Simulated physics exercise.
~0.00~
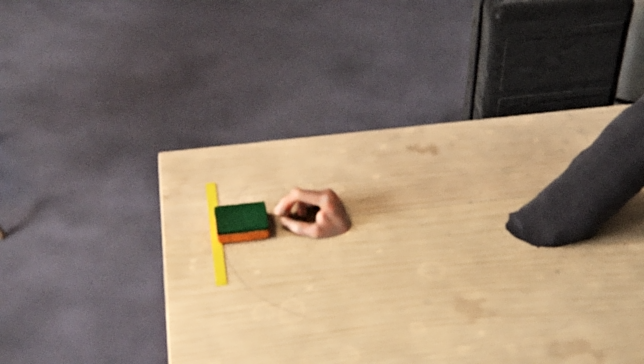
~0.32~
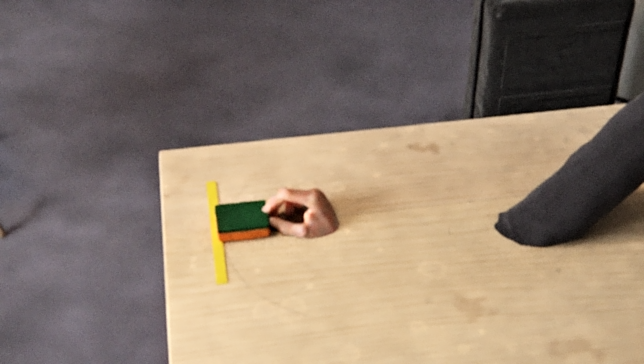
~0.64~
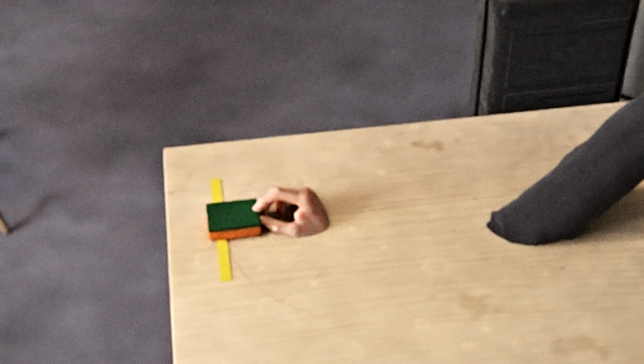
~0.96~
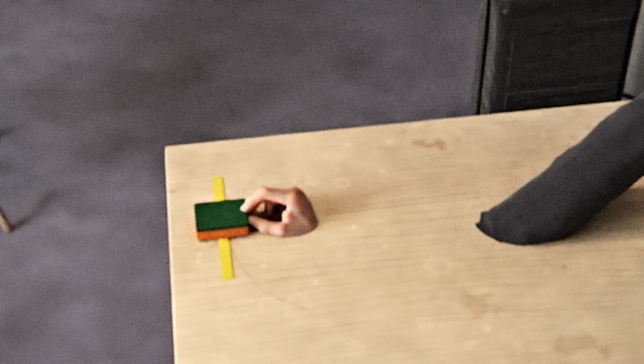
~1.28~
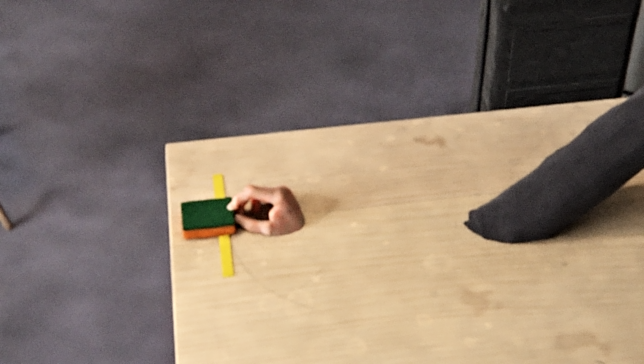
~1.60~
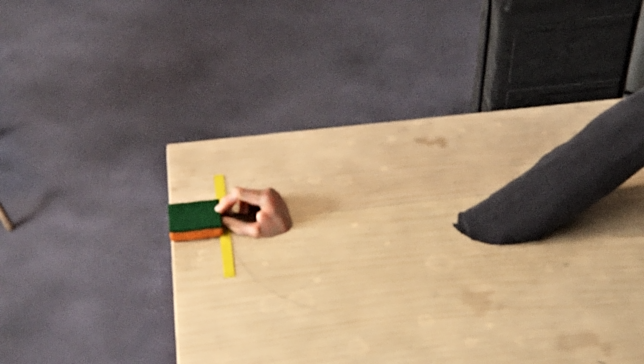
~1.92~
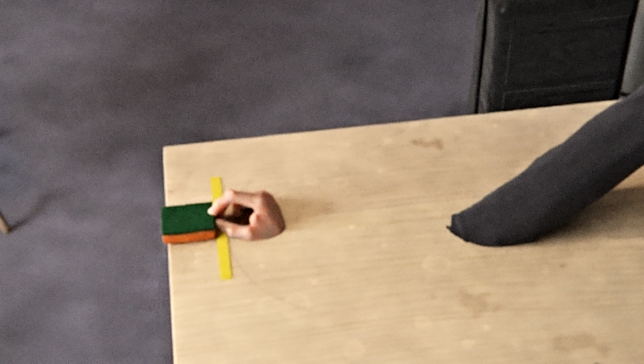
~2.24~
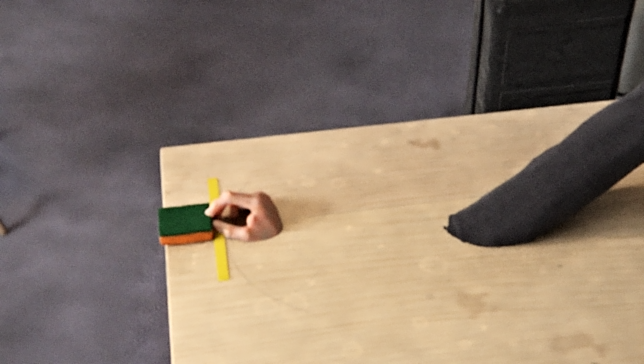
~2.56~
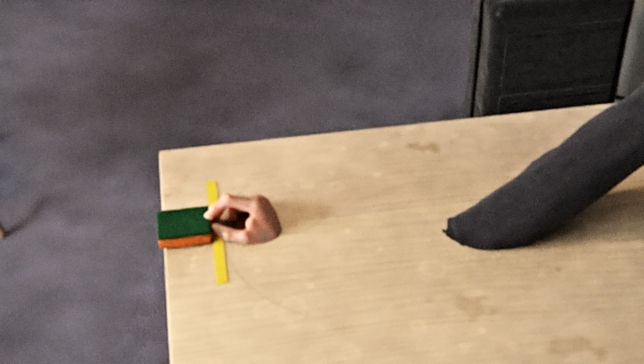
An orange sponge with a dark green top sits on a pale wooden table, its left side touching a strip of yellow tape near the table's left end. A hand to its right reaches in until the fingers meet the sponge, while a dark-sleeved arm rests farther right. The fingers push the sponge left, and it slides steadily across the tape. It continues to the table's left edge as the fingertips pass over the strip. There the push slows and stops, leaving the sponge at rest on the table's edge, with the hand still beside it.
